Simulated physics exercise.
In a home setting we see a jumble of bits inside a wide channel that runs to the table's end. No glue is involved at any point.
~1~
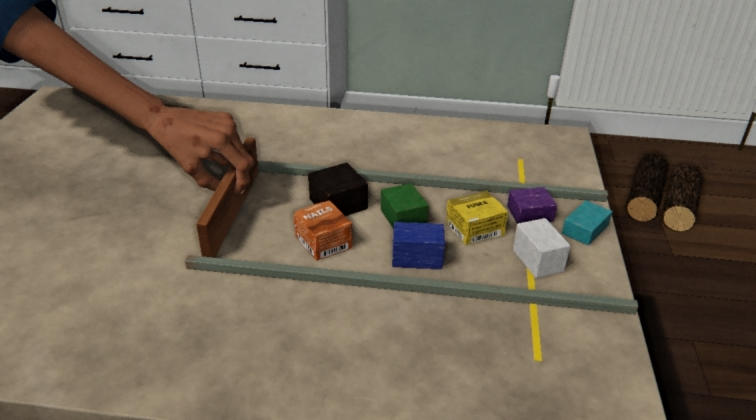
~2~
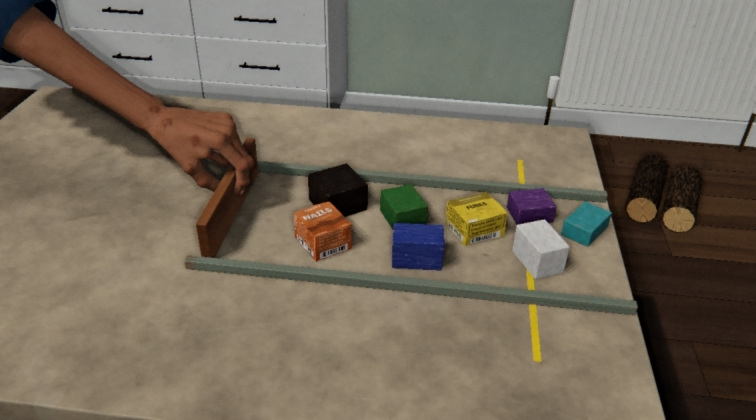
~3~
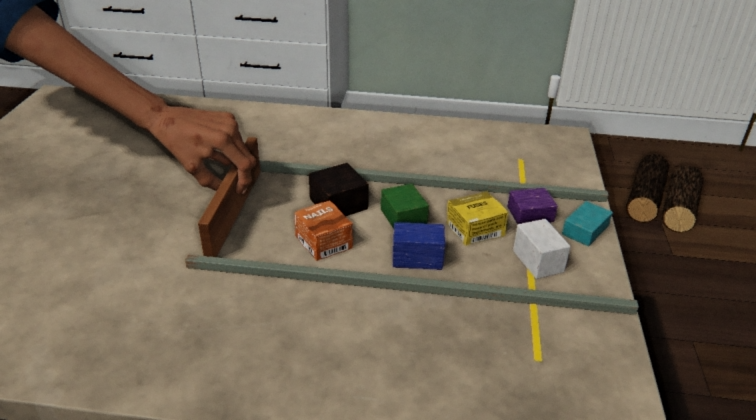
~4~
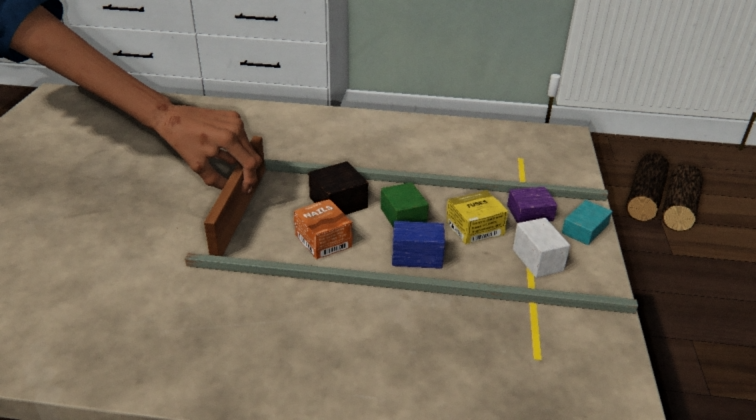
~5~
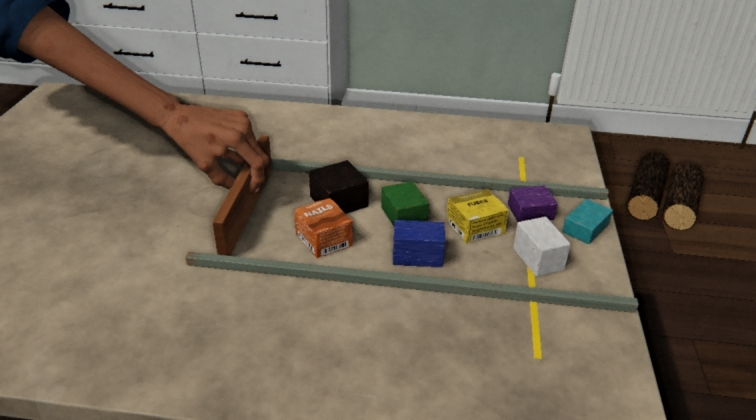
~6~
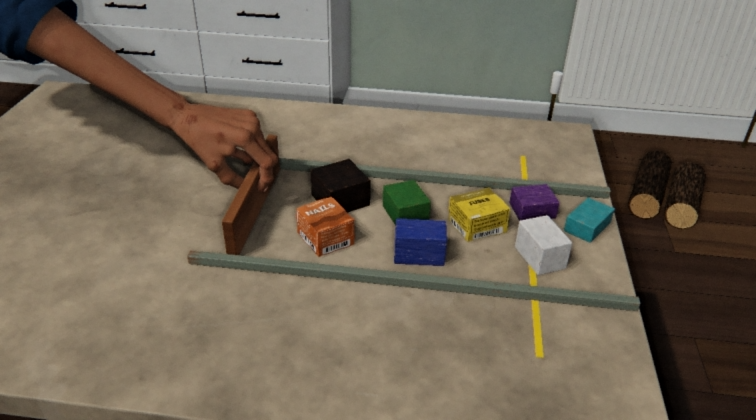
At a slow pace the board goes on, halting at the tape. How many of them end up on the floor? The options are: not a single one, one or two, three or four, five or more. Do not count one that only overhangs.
Answer: Three or four.
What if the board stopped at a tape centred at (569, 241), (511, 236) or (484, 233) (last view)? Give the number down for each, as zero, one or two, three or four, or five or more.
In turn: At least five, one to two, one to two.
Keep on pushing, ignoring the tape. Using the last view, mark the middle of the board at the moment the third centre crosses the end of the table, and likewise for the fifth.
Its middle is near (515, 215) and then near (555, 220).
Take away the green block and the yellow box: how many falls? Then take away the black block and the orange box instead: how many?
0 for the first case, 1 for the second.
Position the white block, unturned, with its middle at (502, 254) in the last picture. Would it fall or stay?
Here the white block winds up off.
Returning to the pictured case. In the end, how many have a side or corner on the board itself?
It is in contact with 2.
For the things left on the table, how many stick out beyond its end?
0 is the number.
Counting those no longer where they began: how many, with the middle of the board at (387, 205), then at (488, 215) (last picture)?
The counts are 5 and 8.
Early on, none off yet; turquoise block at rest near (589, 219); white block at rest near (543, 245); purple block at rest near (534, 203).
A while later, none off yet; turquoise block moving near (596, 220); white block moving near (553, 250); purple block travelled about its own width near (569, 201).
Finally, the number that fall off is three or four; lost, yellow box, white block and turquoise block.
